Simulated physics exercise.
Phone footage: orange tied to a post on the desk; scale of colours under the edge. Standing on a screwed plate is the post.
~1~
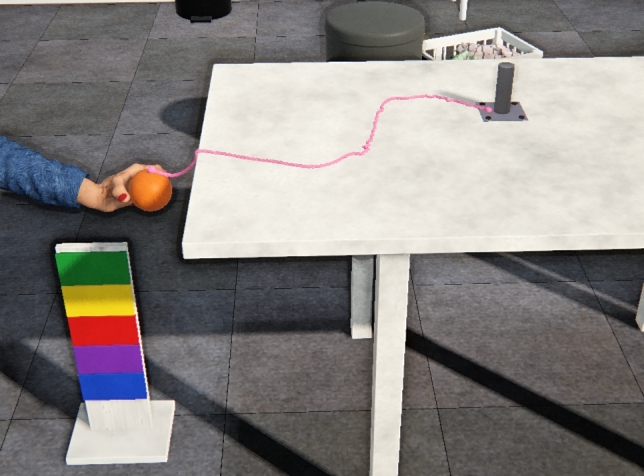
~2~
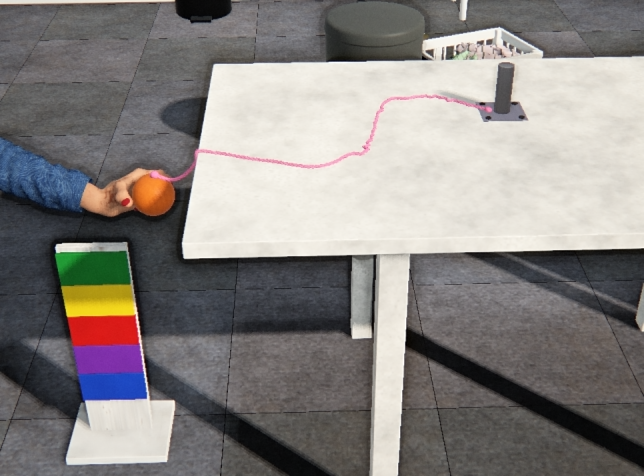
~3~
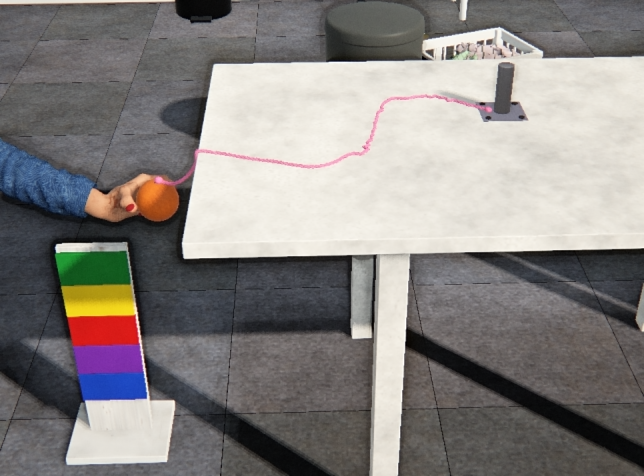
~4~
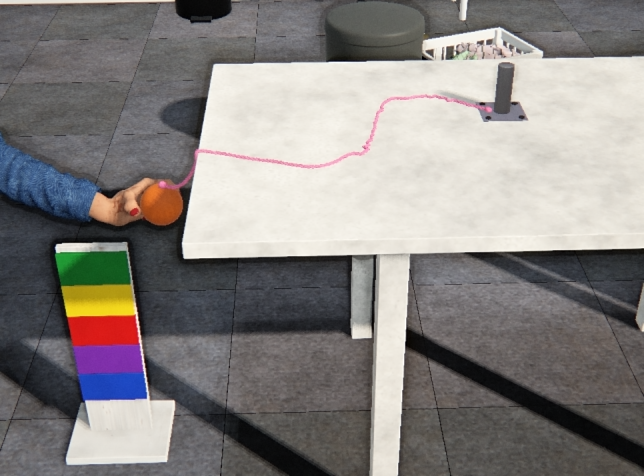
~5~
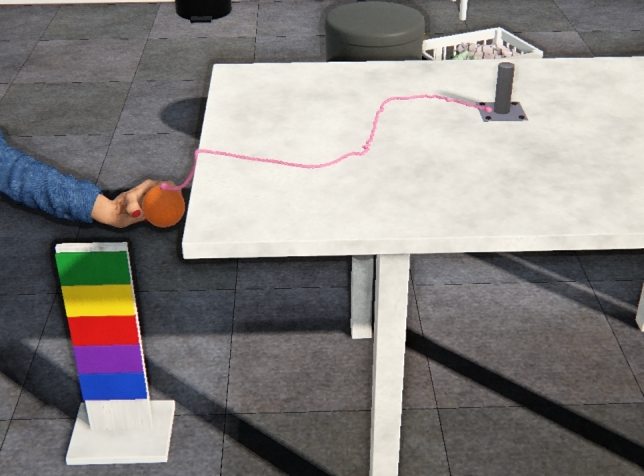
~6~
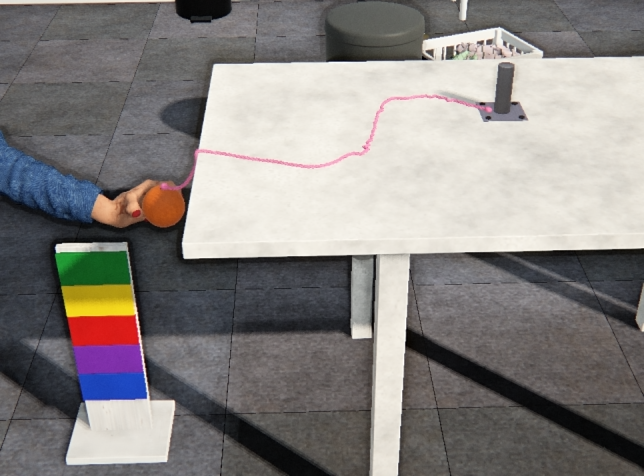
In a room with dark floor tiles, a pink shoelace winds across a pale table from a post to an orange held by a hand at the left edge, above a coloured scale. The hand shifts the orange slightly right and down, then stays nearly still while the lace barely changes.
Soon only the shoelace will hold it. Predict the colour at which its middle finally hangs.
Prediction: Red.
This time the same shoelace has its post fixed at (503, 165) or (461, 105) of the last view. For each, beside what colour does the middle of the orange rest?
In turn, purple and then purple.
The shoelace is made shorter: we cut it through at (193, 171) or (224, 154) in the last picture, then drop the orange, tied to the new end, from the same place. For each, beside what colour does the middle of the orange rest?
Try by try: Yellow; green.
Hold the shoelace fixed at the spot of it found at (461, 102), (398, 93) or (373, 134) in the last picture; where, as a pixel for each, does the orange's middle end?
In order of the tries: About (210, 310), then (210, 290), then (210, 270).
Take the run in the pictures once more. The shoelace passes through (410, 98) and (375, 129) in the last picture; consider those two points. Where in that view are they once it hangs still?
The first ends at (393, 117) and the second at (299, 124).
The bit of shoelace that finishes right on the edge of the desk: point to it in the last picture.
That would be the bit at (335, 162).
Soon after, orange near (211, 293); level with yellow.
After that, orange near (220, 303); level with red.
In the end, orange near (216, 310); level with red. At red.
